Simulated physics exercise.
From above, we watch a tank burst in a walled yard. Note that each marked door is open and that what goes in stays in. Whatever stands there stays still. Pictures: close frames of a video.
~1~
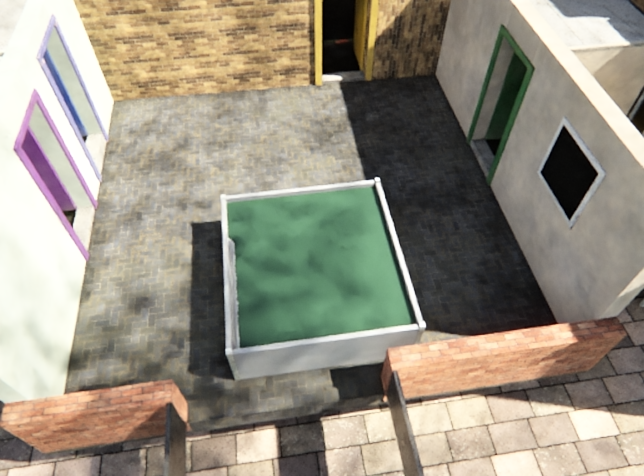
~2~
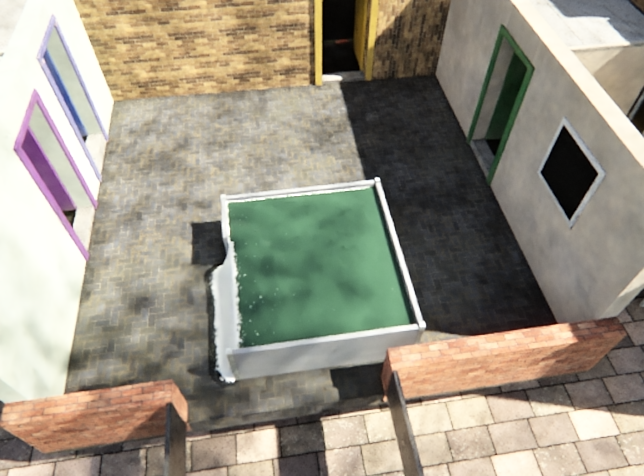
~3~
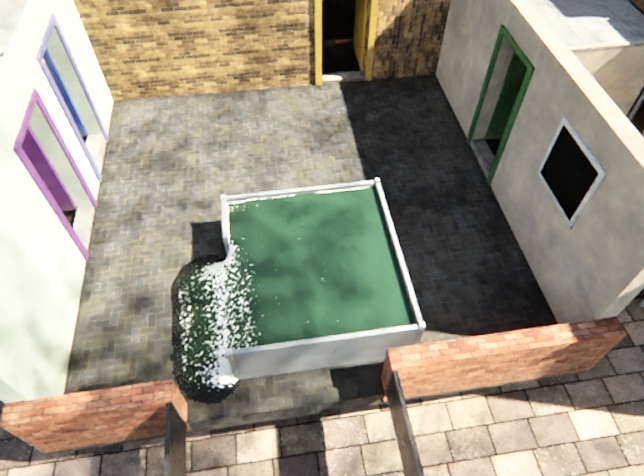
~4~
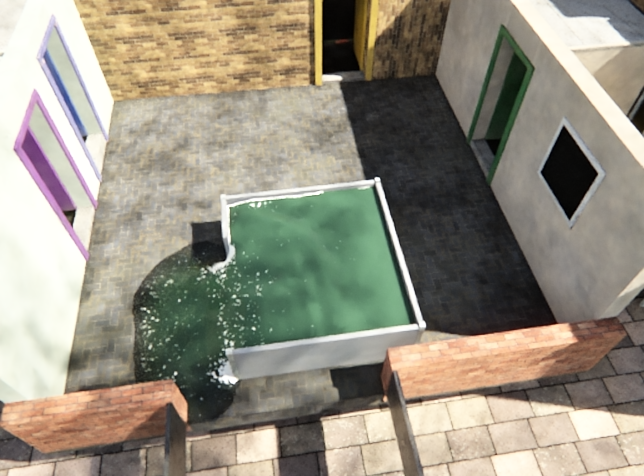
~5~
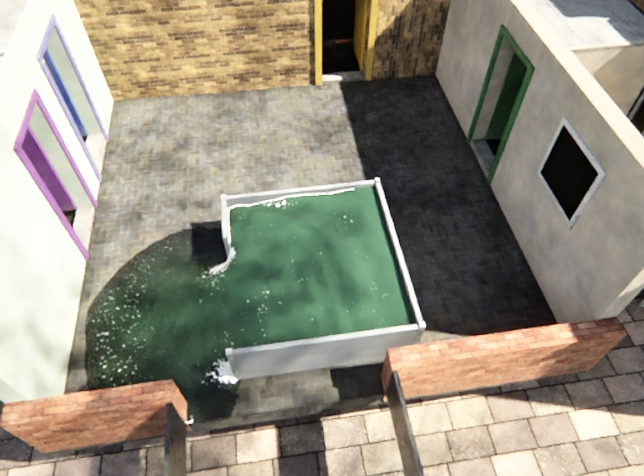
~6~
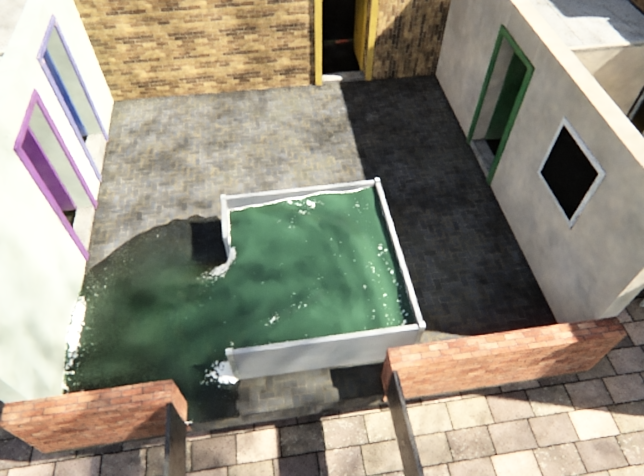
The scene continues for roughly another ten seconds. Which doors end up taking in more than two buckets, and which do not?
The purple door takes in more, the yellow door stays at two or below, the blue door stays at two or below, the green door stays at two or below.
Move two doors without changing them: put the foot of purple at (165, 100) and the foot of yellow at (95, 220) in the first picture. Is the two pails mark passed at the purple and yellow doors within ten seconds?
I'd say the purple door overflows, while the yellow door overflows.
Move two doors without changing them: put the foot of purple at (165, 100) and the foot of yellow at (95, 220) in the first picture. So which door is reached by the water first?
I reckon it is the yellow door.
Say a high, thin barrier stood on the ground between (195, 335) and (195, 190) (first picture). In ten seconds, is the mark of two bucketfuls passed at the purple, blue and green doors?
Result: Purple door remains below; blue door remains below; green door remains below.
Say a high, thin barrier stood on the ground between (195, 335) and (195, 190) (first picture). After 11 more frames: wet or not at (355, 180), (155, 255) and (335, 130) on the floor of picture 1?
Taking the points in turn, they are high and dry, inundated and high and dry.
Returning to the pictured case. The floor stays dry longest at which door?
My answer: The green door.
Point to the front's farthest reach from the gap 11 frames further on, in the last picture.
My estimate: Roughly (108, 138).
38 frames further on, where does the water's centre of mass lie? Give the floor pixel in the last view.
The balance point is around (242, 209).
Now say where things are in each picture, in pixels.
In the first picture, the open tank at (313, 259) is whole and still.
In the second picture, water pours out at (235, 308) and has run to a hidden place.
In the third picture, water pours out at (235, 310) and has run to (191, 268).
In the fourth picture, water pours out at (235, 311) and has run to a hidden place.
In the fifth picture, water pours out at (235, 311) and has run to (97, 304).
In the sixth picture, the front is at a hidden place, out from the gap at (235, 311).
A moment on, water covers 15 % of the floor; the purple door wet at the sill, nothing in, the yellow door not reached, the blue door not reached, the green door not reached.
Next, water covers 20 % of the floor; the purple door under two buckets in, the yellow door not reached, the blue door wet at the sill, nothing in, the green door not reached.
Then, water covers 45 % of the floor; the purple door over two buckets in, the yellow door not reached, the blue door wet at the sill, nothing in, the green door not reached.
Later, water covers 65 % of the floor; the purple door over two buckets in, the yellow door wet at the sill, nothing in, the blue door wet at the sill, nothing in, the green door not reached.
In the end, water covers 95 % of the floor; the purple door over two buckets in, the yellow door under two buckets in, the blue door wet at the sill, nothing in, the green door wet at the sill, nothing in.
